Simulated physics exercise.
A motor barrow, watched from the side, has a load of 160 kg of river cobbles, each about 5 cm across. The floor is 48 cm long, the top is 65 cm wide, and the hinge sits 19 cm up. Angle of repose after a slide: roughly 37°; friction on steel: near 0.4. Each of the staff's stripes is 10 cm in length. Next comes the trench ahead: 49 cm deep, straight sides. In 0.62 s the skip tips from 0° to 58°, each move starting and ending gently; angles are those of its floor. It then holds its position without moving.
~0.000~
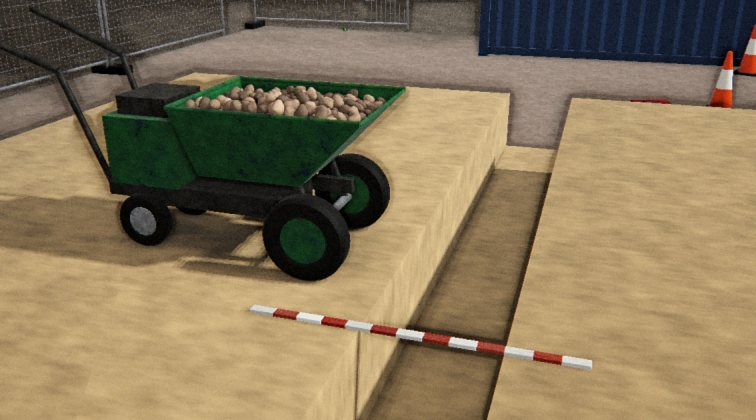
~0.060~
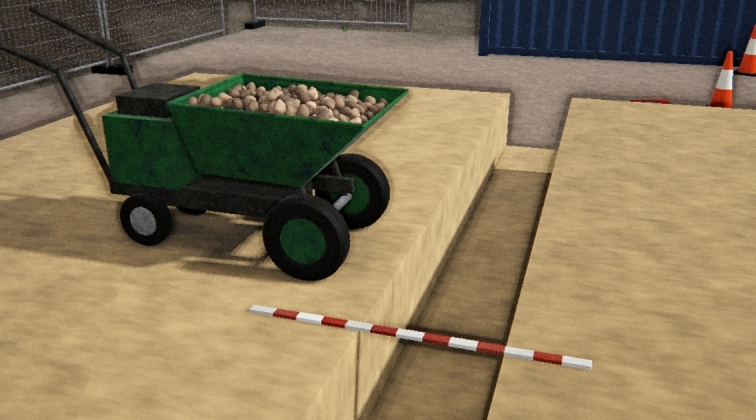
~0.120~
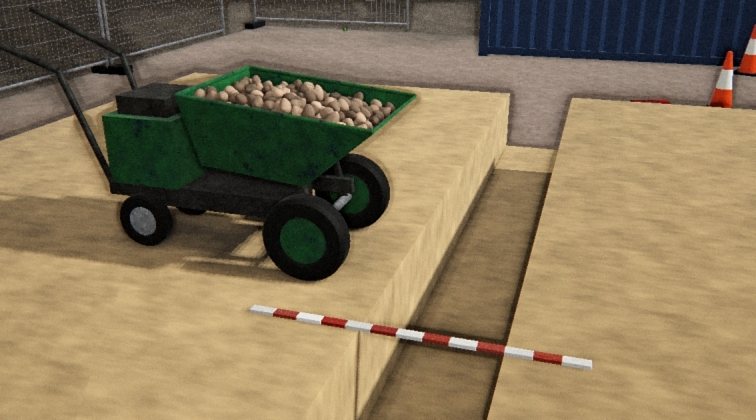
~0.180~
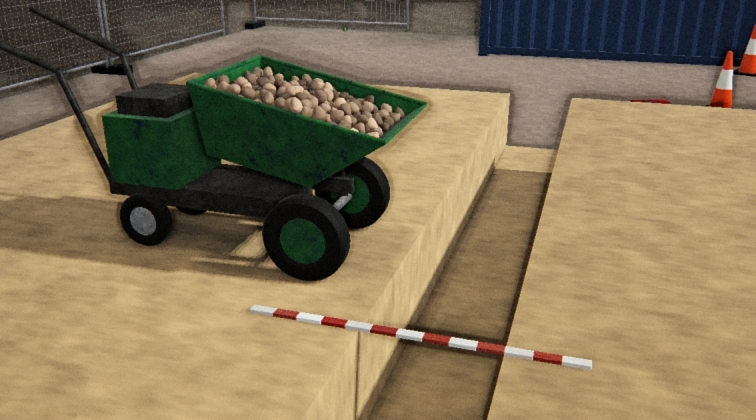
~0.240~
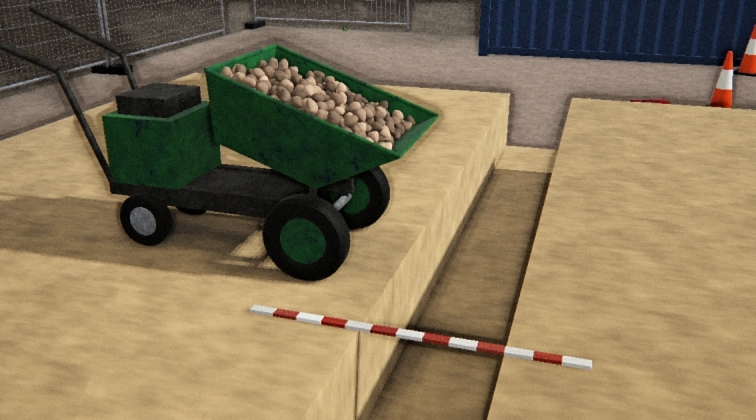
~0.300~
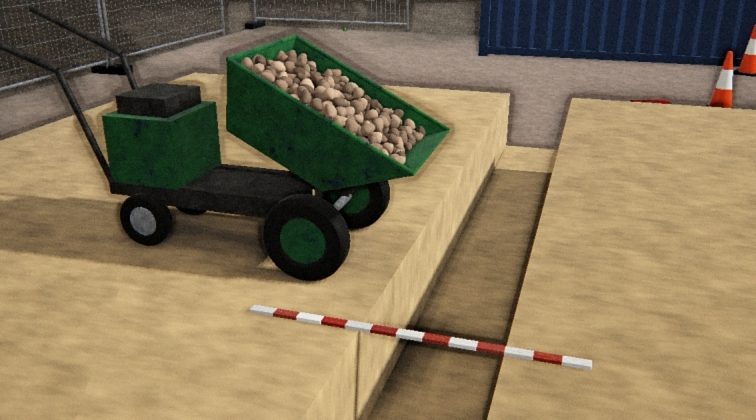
A green motor barrow's skip full of cobbles tilts steadily toward the trench at right.
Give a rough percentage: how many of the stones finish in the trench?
69 %.
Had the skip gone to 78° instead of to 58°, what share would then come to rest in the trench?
It would be near 85 per cent.
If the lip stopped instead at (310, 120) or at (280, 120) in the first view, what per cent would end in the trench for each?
I'd say some 90 per cent and some 90 per cent.
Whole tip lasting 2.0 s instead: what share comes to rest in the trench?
85 %.
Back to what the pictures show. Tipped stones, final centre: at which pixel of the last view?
Near (489, 351).
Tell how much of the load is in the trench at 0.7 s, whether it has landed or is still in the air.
At that moment: Approx. 15 %.
After 0.5 s the floor is at 48°; 100 % in the skip; the foremost stones are at (430, 186).
After 0.7 s the floor is at 58°; 86 % in the skip, 14 % in the trench, 0 % past the trench; the foremost stones are at (522, 273).
After 1.1 s the floor is at 58°; 44 % in the skip, 35 % in the trench, 21 % past the trench; the foremost stones are at (660, 293).
After 3.0 s the floor is at 58°; 9 % in the skip, 69 % in the trench, 22 % past the trench; the foremost stones are past the picture's edge.
